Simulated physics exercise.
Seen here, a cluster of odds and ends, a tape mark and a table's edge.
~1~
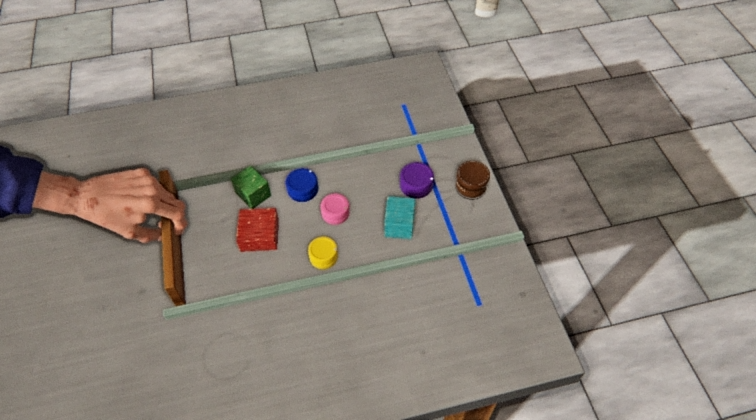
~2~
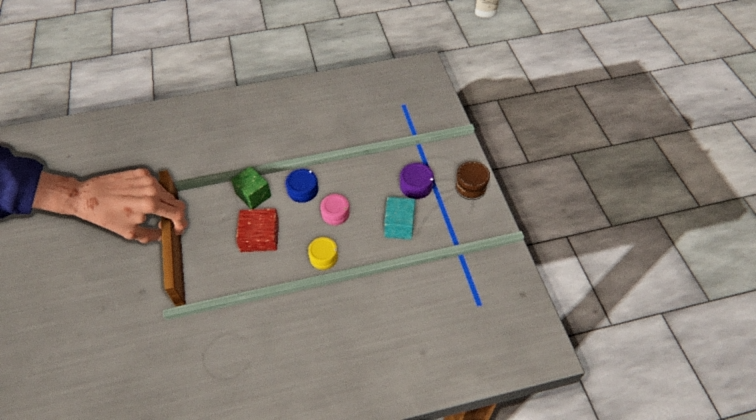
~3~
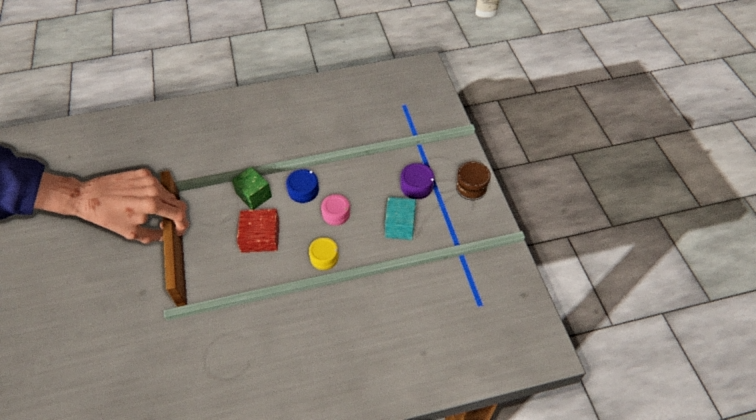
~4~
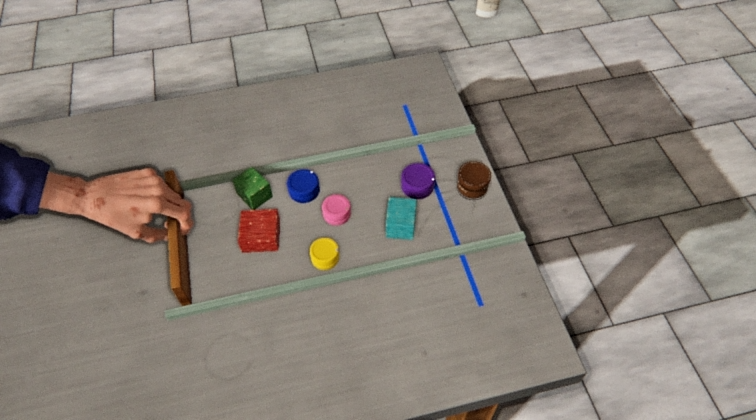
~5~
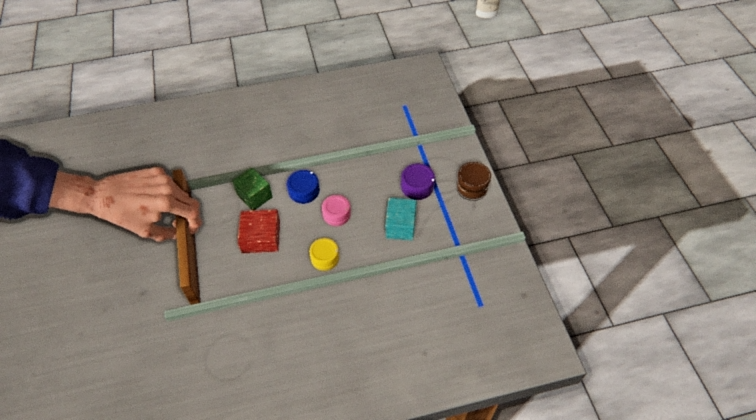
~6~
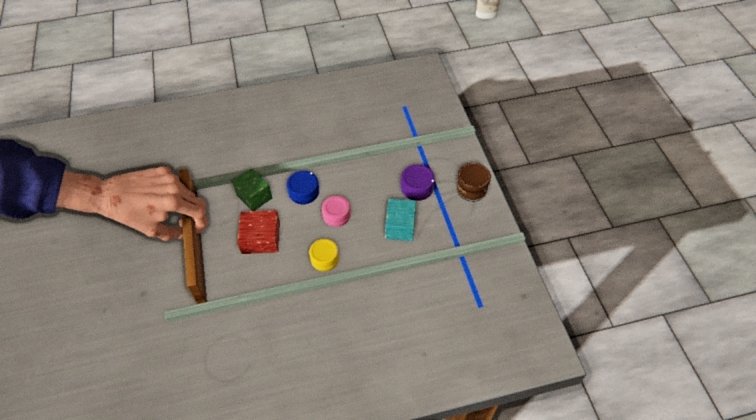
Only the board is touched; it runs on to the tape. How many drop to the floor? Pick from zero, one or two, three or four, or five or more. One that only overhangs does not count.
The number that fall off is one or two.
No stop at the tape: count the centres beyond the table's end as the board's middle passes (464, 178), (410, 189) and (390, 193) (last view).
It would be 5, 0 and 0.
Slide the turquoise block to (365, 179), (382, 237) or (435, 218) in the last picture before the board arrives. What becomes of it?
Place by place, it remains up; remains up; stays on.
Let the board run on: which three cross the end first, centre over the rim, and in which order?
They are the brown pot, then the purple lid, then the pink lid.
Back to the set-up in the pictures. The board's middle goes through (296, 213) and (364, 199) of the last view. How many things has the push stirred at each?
At the one place 4, at the other 7.
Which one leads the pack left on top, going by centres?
The pink lid.
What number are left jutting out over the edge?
That would be 0.
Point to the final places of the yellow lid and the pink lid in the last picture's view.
First (465, 225), then (483, 178).
Early on, none off yet; brown pot at rest near (473, 182); purple lid at rest near (418, 182); turquoise block at rest near (401, 220).
A while later, none off yet; brown pot at rest near (473, 182); purple lid travelled a little near (434, 175); turquoise block travelled a little near (416, 223).
Finally, the number that fall off is one or two; lost, purple lid and brown pot.
